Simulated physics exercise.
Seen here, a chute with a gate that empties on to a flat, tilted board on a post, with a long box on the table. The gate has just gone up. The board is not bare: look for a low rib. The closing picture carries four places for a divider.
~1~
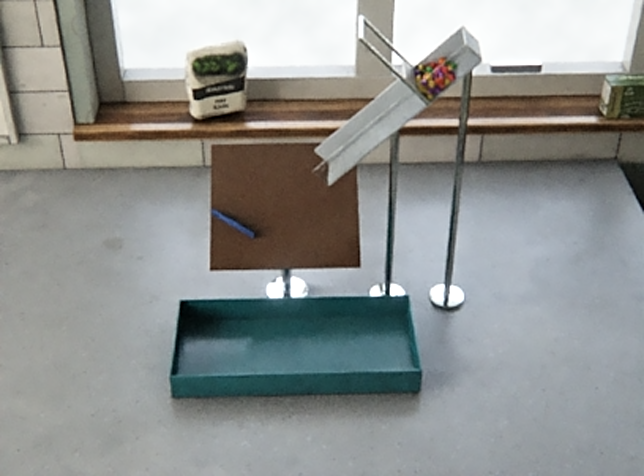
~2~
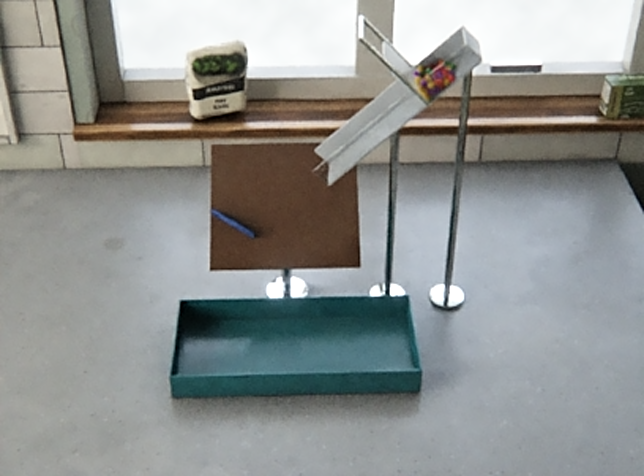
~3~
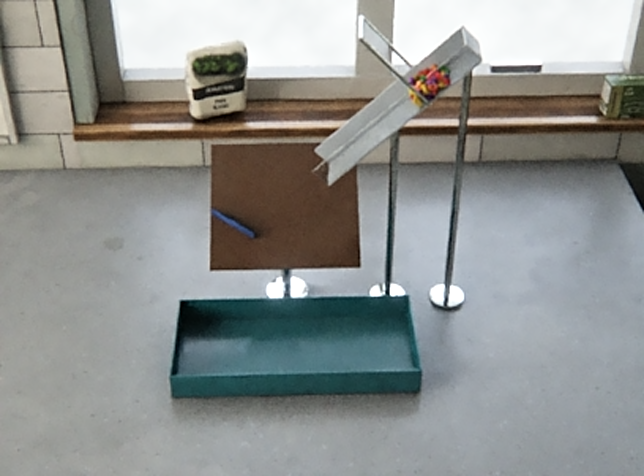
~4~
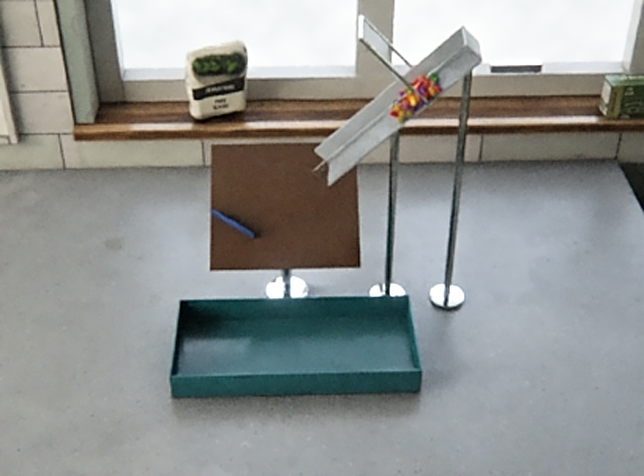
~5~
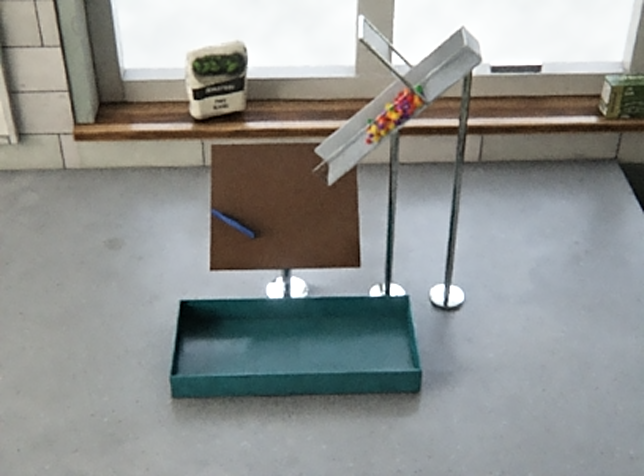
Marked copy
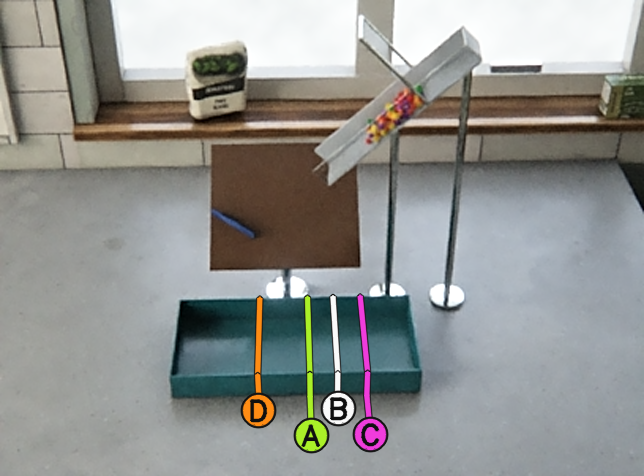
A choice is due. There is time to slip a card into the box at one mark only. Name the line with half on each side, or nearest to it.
D beats the others.
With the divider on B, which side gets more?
More lands on the left.
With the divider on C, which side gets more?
The left side.
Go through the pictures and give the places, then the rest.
Load behind the gate (434, 76), round plastic beads; lip of the chute (329, 175), sloping fairly steeply, in the first picture.
Middle of the board (285, 204), tilted fairly steeply; middle of its low edge (286, 269); of its high edge (284, 143), in the second picture.
Front corners of the box (170, 376) and (421, 370), empty; front of the load (413, 91), in the third picture.
Middle of the load (417, 97); its front (395, 108), roughly a quarter of the way to the lip; rib from (212, 210) to (253, 234), in the fourth picture.
Middle of the load (396, 110); its front (369, 129), roughly half of the way to the lip, in the fifth picture.
On the marked copy, line A crosses the front rim at (309, 373); line B crosses the front rim at (337, 372); line C crosses the front rim at (367, 371); line D crosses the front rim at (257, 374).
If A is chosen, of what is caught, almost all on the left of the divider, about a tenth on the right.
If B is chosen, of what is caught, every piece on the left of the divider, not one piece on the right.
If C is chosen, of what is caught, every piece on the left of the divider, not one piece on the right.
If D is chosen, of what is caught, roughly half on the left of the divider, roughly half on the right.
